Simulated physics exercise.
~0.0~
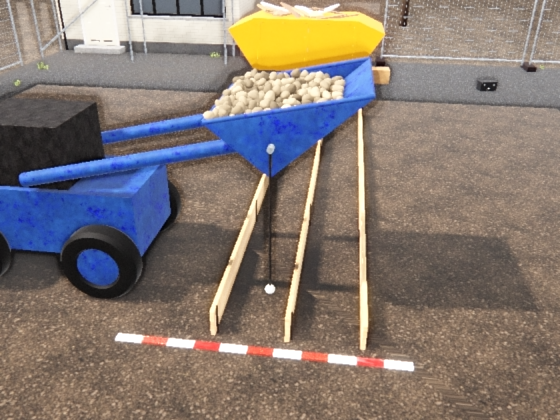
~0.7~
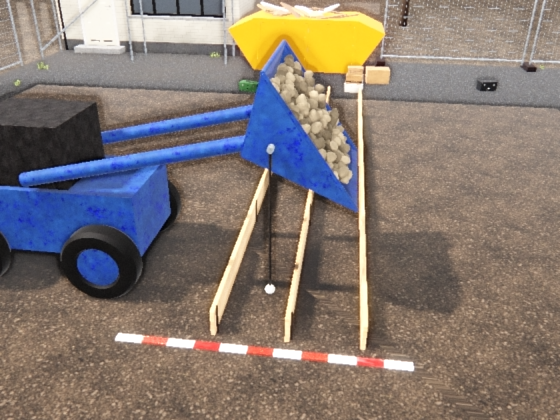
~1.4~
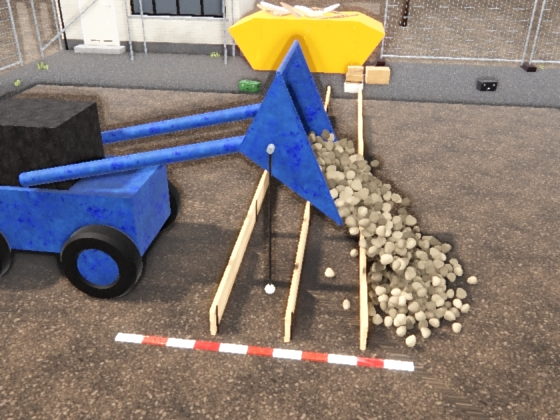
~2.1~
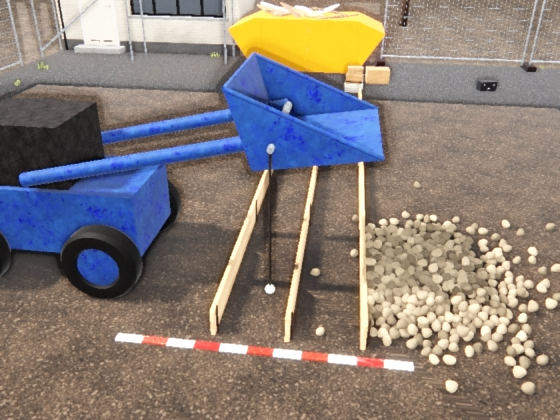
A blue bucket heaped with pale, rounded stones tipped forward on the arms of a small wheeled loader, spilling its load down to the right past the last wooden board, then swung partway back, empty, leaving the stones spread across the ground.
